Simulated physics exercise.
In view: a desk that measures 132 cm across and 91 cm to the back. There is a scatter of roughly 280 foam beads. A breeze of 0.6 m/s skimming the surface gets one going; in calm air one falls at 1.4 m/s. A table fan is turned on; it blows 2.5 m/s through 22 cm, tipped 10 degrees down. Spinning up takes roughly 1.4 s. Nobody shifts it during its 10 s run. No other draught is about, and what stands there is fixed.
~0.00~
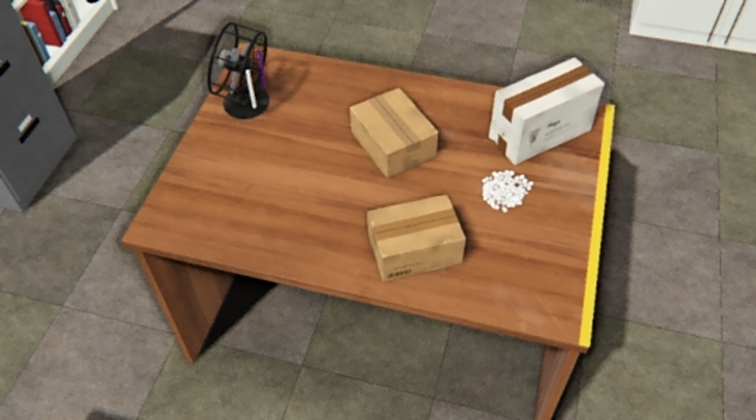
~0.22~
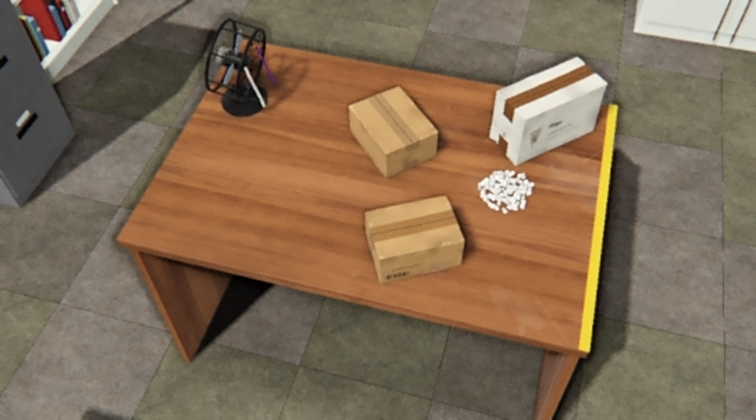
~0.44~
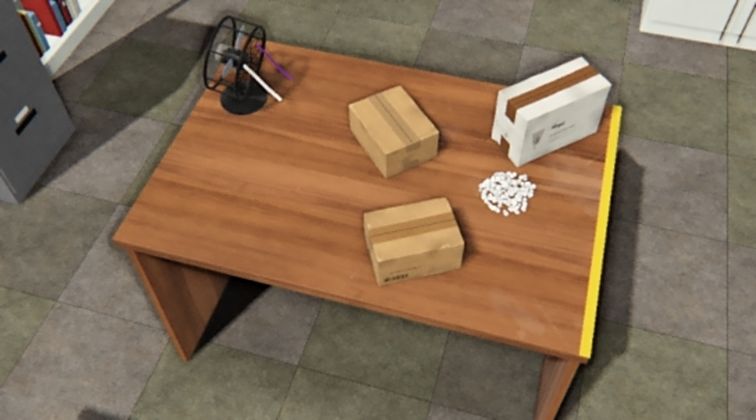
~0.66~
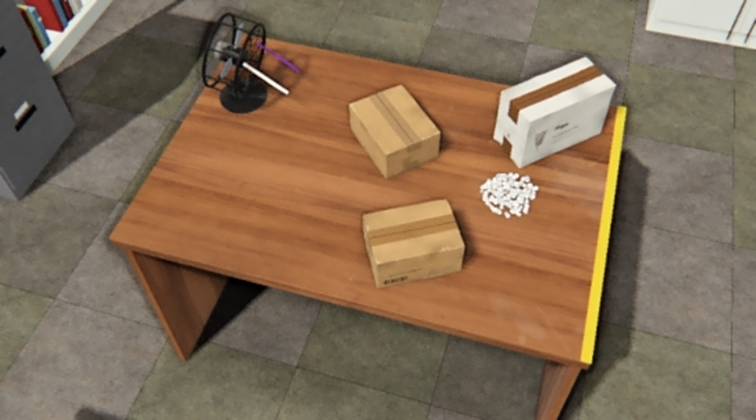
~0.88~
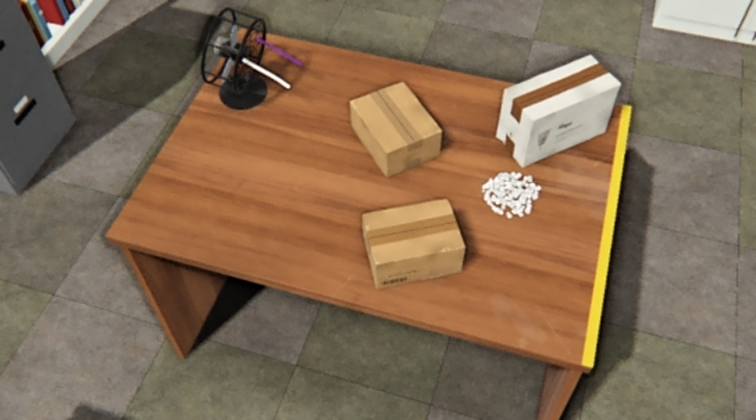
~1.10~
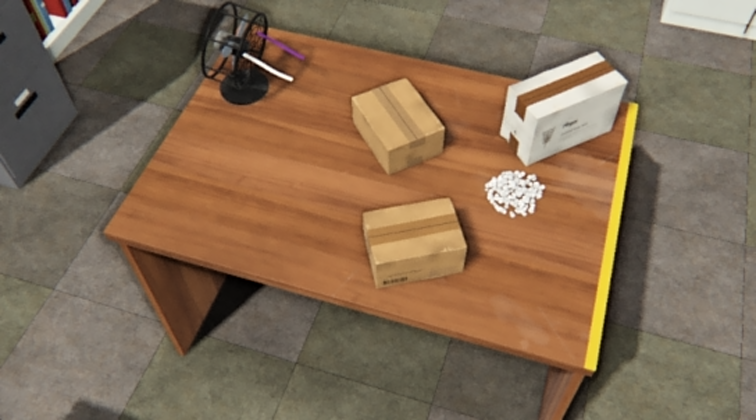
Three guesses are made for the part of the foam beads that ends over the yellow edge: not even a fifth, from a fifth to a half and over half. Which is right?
By then above half are over the yellow edge.
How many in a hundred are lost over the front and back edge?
Roughly 2 % front, 0 % back.
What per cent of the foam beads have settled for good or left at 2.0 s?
About 0 %.
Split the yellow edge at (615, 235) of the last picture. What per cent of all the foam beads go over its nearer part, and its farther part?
Some 60 % nearer, 1 % farther.
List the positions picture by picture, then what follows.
In the first picture, the middle of the foam beads is near (503, 191), none has stirred yet and the mouth of the table fan is at (238, 63).
In the second picture, the middle of the foam beads is near (505, 192), none has stirred yet and the yellow edge is centred on (605, 213).
In the third picture, the middle of the foam beads is near (506, 194), none has stirred yet, the top of a box is at (555, 87) and the top of a box is at (413, 228).
In the fourth picture, the middle of the foam beads is near (508, 196) and none has stirred yet.
In the fifth picture, the middle of the foam beads is near (510, 196) and none has stirred yet.
In the sixth picture, the middle of the foam beads is near (514, 195) and none has stirred yet.
After 2.0 s, 0 % are over the yellow edge; the middle of those still in play is near (519, 203); 0 % have settled or left.
After 3.2 s, 26 % are over the yellow edge; the middle of those still in play is near (568, 276); 11 % have settled or left.
After 5.5 s, 62 % are over the yellow edge; the middle of those still in play is near (552, 316); 62 % have settled or left.
After 10.0 s, at the end, 66 % are over the yellow edge; the middle of those still in play is near (555, 317).
